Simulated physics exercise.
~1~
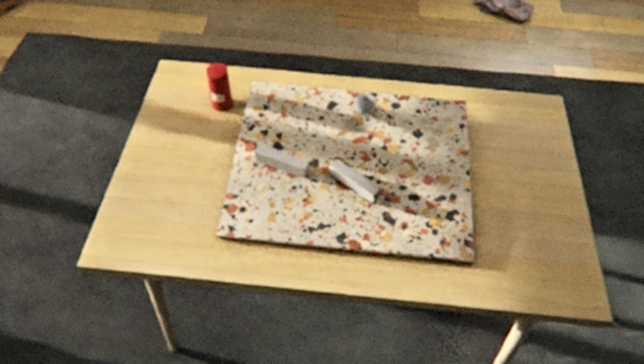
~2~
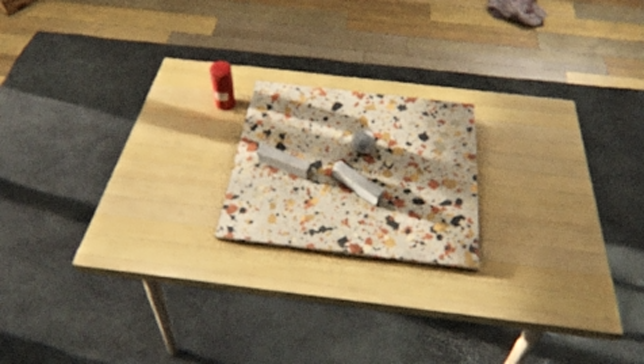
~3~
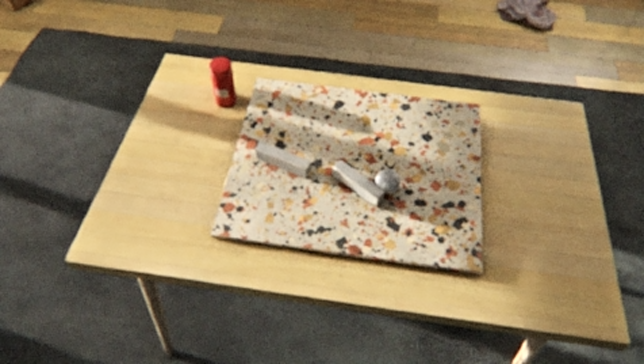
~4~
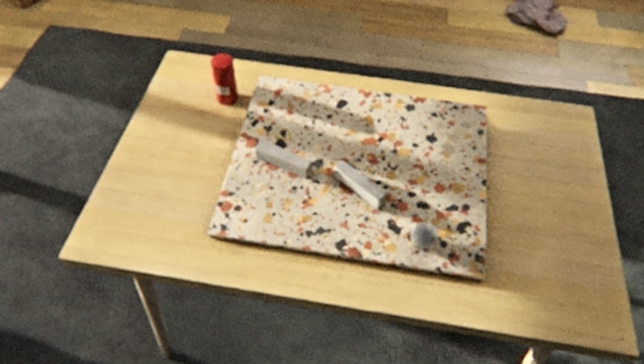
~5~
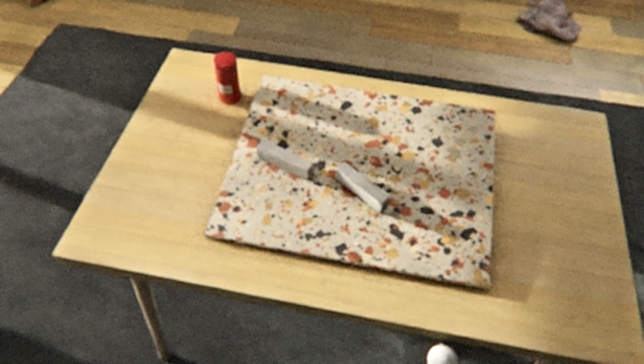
On a pale wooden table over a dark rug, seen from above at an angle, a wide speckled board rests with its surface sloping towards the viewer. A red jar stands near the table's back left, and two grey blocks sit around the middle of the board. A small pale round onion starts near the board's far side and moves down towards the viewer, passing just right of the blocks. It continues down and to the right across the lower part of the board, then goes over the near edge and ends up low in view, beyond the board, while the jar and blocks stay put.
